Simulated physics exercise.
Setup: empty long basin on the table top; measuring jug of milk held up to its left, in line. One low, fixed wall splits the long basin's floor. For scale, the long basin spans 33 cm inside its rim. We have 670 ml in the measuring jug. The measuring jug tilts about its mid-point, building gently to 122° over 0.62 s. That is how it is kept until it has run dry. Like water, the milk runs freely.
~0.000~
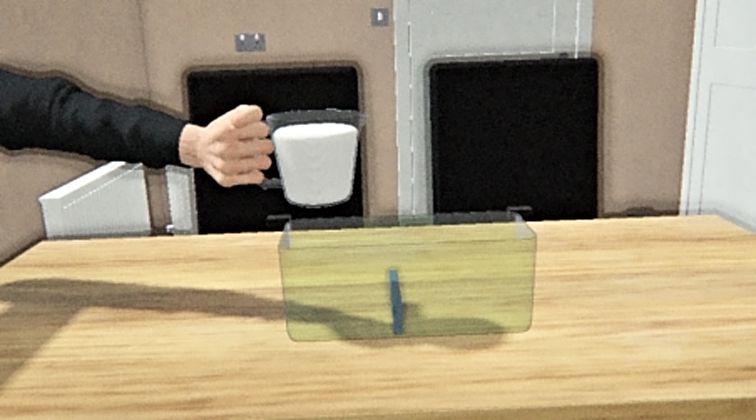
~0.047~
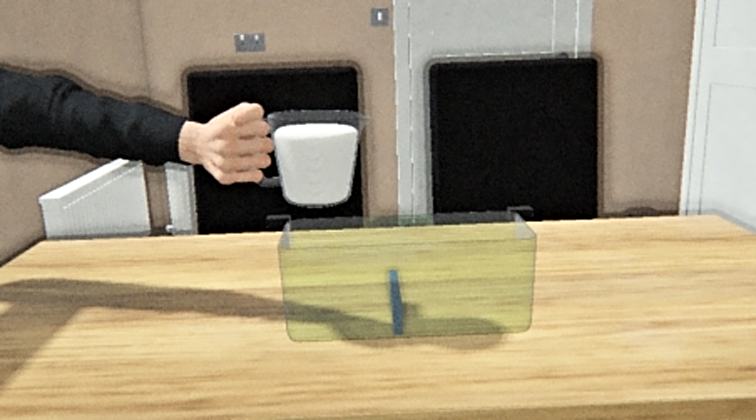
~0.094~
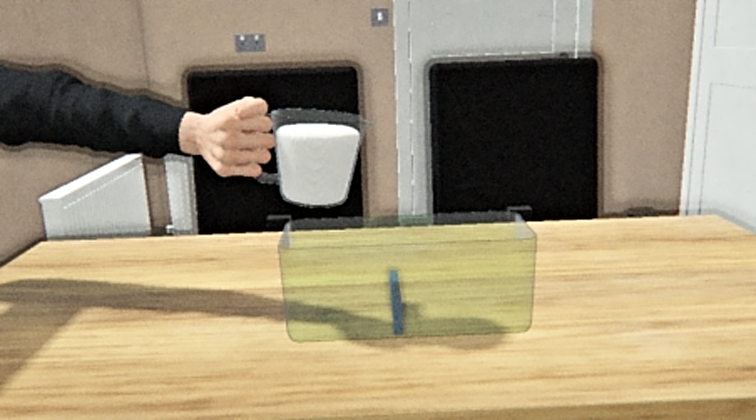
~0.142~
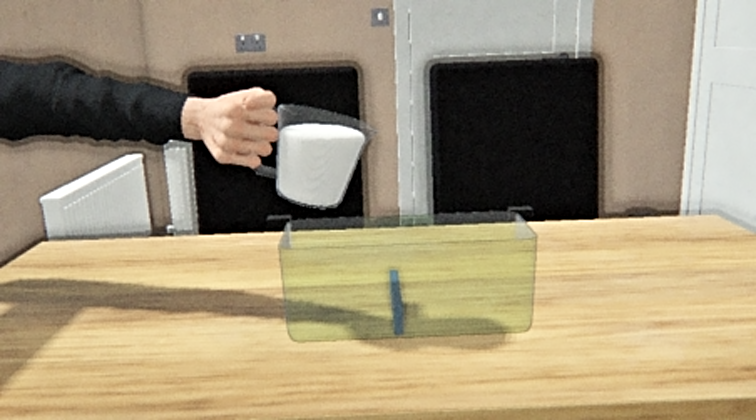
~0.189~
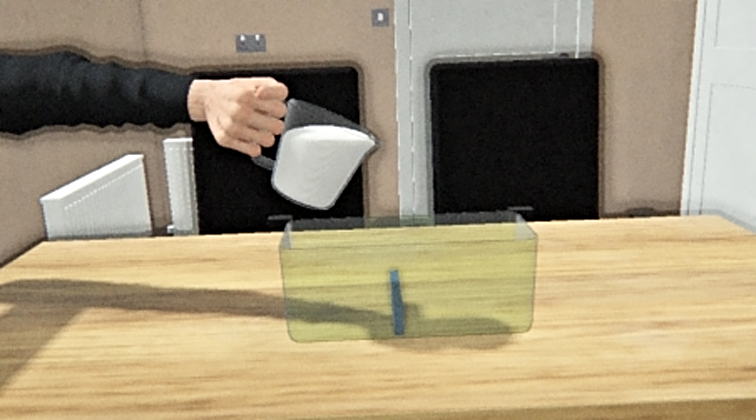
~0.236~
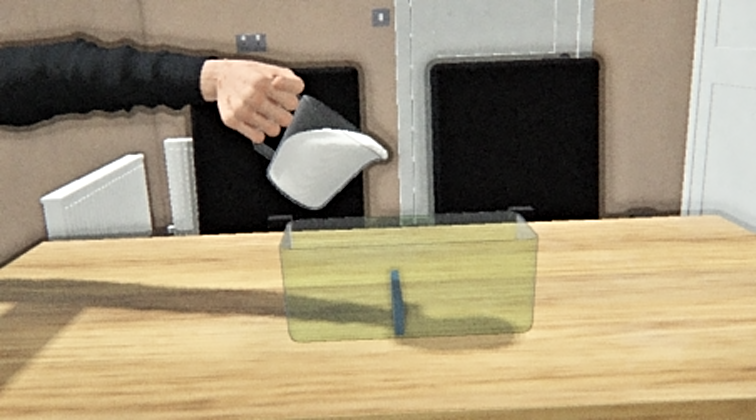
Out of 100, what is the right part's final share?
About 53 out of 100.
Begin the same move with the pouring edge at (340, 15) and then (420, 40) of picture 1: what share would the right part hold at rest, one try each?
About 50 %, then about 80 %.
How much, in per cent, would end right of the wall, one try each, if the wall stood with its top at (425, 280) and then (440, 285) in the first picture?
First try about 20 %, second try about 10 %.
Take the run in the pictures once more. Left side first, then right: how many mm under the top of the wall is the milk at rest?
The left side gives some 30 mm, the right side some 30 mm.
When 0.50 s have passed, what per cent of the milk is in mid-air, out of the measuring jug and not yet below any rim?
Roughly 18 %.
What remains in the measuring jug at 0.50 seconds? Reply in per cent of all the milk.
At that time about 32 in a hundred parts are still held.
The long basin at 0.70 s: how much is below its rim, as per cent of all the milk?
Around 96 parts in a hundred.
After 0.50 s the tilt is 111° and 31 per cent is still to pour, 12 is left of the wall and 40 right of it.
After 0.70 s the tilt is 122° and 1 per cent is still to pour, 44 is left of the wall and 53 right of it.
After 0.90 s the tilt is 122° and 0 per cent is still to pour, 46 is left of the wall and 53 right of it.
After 1.12 s the tilt is 122° and 0 per cent is still to pour, 46 is left of the wall and 53 right of it.
In the end 46 per cent lies left of the wall, 53 right of it and 1 outside.
